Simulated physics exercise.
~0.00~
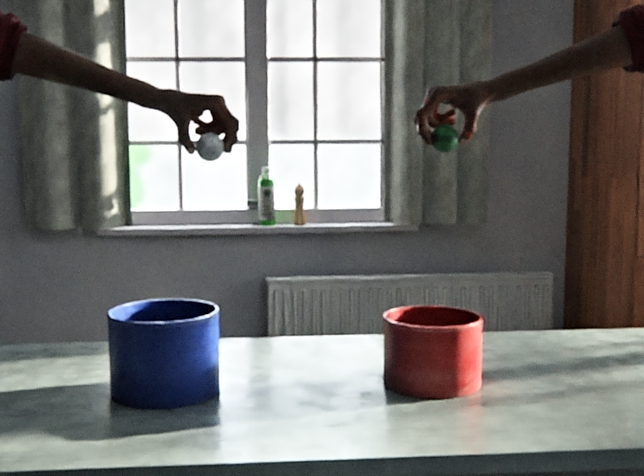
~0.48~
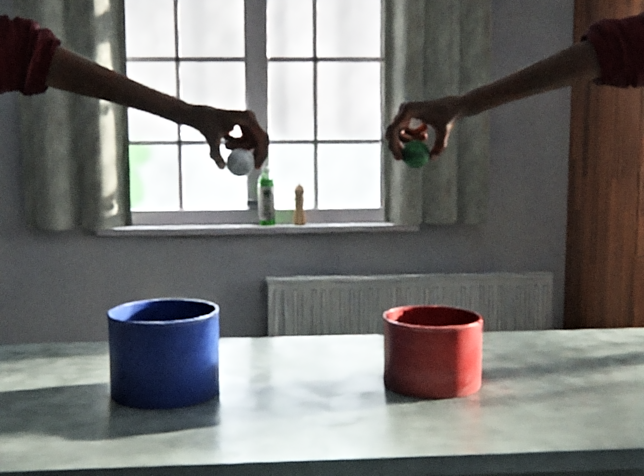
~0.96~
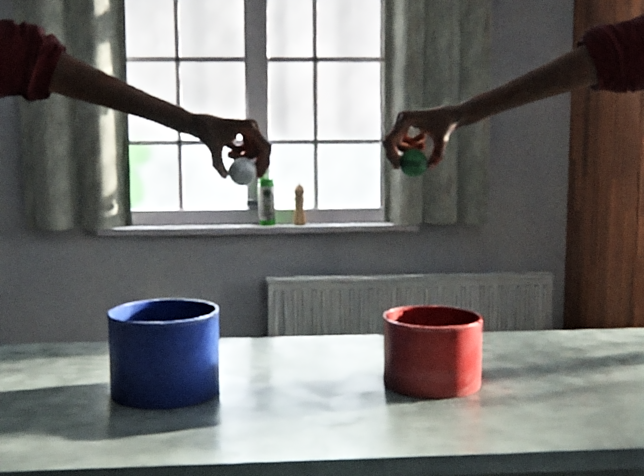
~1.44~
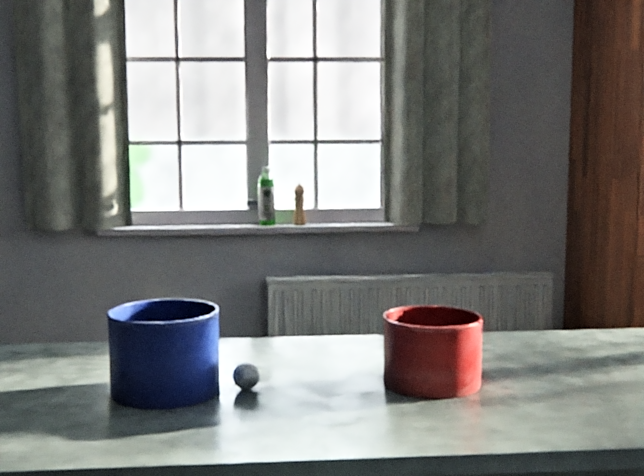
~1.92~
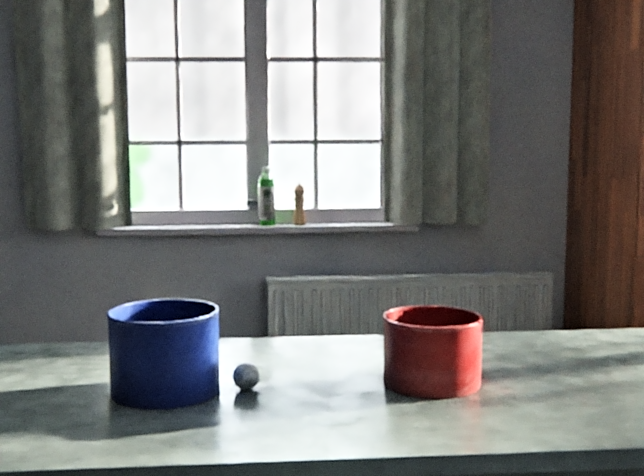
The clip shows two hands holding a white ball and a green ball above a blue pot and a red pot, shifting inward before letting go. The white ball ends up on the table beside the blue pot, while the green ball lands inside the red pot, out of sight.
